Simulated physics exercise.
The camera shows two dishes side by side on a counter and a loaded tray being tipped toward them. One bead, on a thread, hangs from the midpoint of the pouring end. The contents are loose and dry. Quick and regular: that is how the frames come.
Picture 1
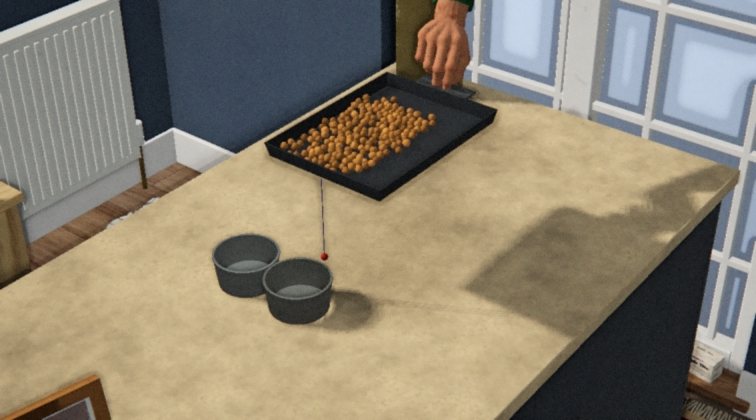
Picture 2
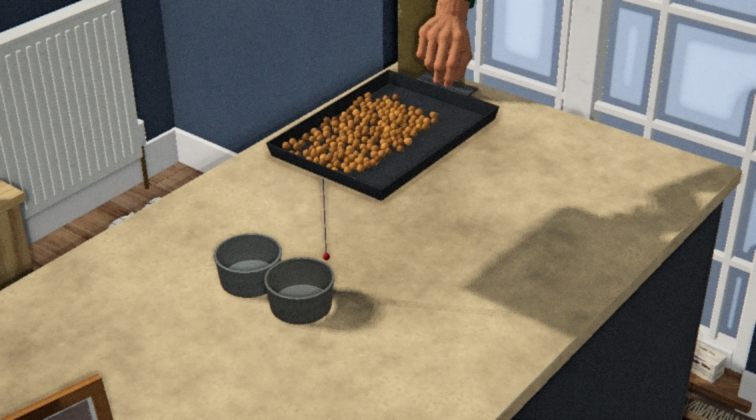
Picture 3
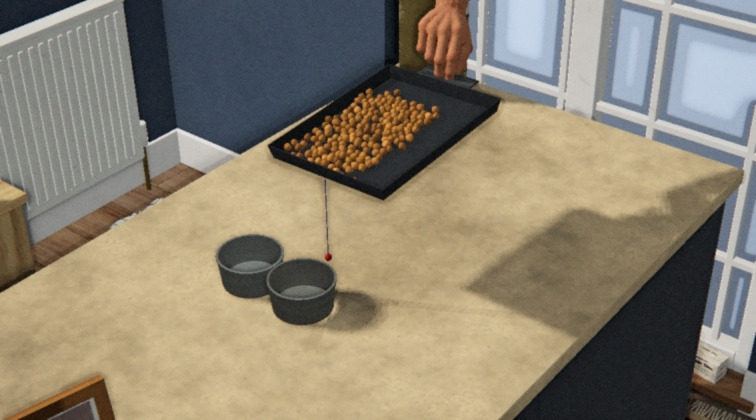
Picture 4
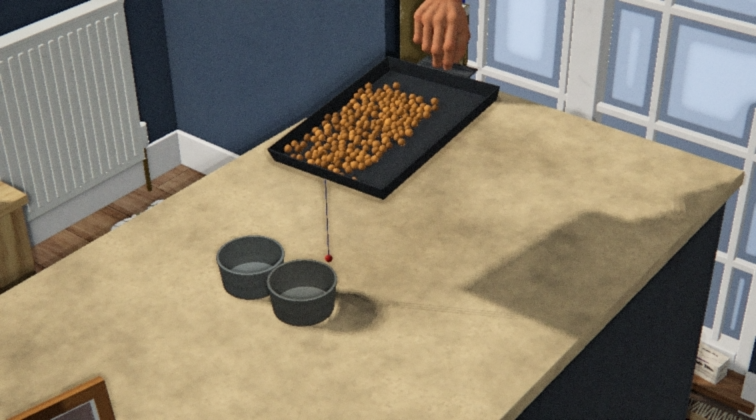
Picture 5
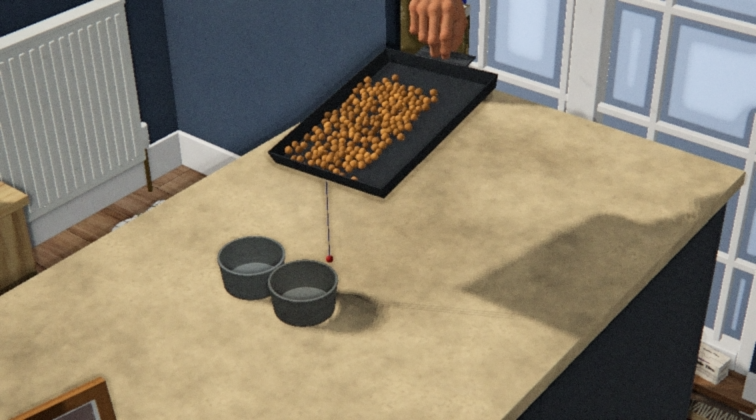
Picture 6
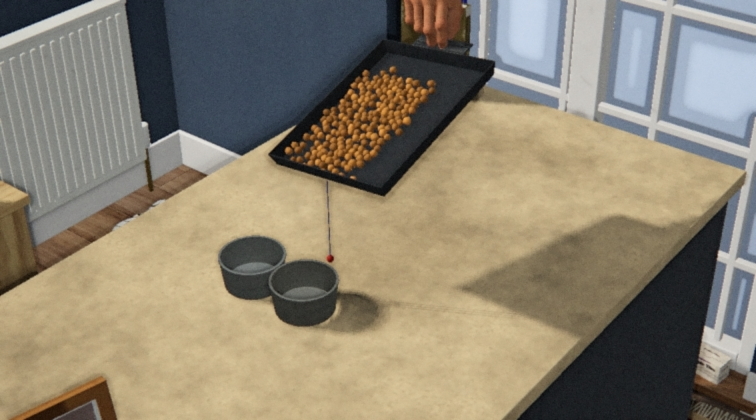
A black tray of golden-brown roasted chickpeas, gripped by a hand at its far end, tilts gradually, that end rising while the near left corner sits lowest. Seen from above, two dark grey round dishes stand side by side on a beige counter below a red bead on a thread, near a white radiator and blue walls. The chickpeas stay bunched on the tray's left side, and the view shifts very slightly.
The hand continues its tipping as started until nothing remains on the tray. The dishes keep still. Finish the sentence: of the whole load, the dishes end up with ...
... more than half.
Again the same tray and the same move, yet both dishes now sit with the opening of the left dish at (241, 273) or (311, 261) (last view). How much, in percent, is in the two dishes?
In the first position around 40 percent, in the second around 20 percent.
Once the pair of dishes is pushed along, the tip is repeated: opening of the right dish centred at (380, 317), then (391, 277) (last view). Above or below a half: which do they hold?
In the first position shy of half, in the second shy of half.
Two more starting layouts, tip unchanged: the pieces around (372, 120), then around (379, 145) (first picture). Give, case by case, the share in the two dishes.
Close to 80 per cent, followed by close to 70 per cent.
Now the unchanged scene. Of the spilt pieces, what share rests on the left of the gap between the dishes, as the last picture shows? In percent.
Looks like close to 50 per cent of it.
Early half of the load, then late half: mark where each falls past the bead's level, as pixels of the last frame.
Initially about (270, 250); subsequently about (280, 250).
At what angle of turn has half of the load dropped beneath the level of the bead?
The tilt then is about 105°.
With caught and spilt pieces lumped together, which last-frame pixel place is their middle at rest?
Near pixel (269, 287).
Shortly afterwards, tray tipped steeply; all but a few on the tray; only a few in the air.
Next, tray tipped past a quarter turn; near two thirds on the tray; a little in the right dish; only a few in the left dish; near a third in the air.
Some moments later, tray tipped past a quarter turn; near a quarter in the right dish; near a third in the left dish; near a third outside both.
In the end, tray tipped past a quarter turn; near a quarter in the right dish; near a third in the left dish; near a third outside both.
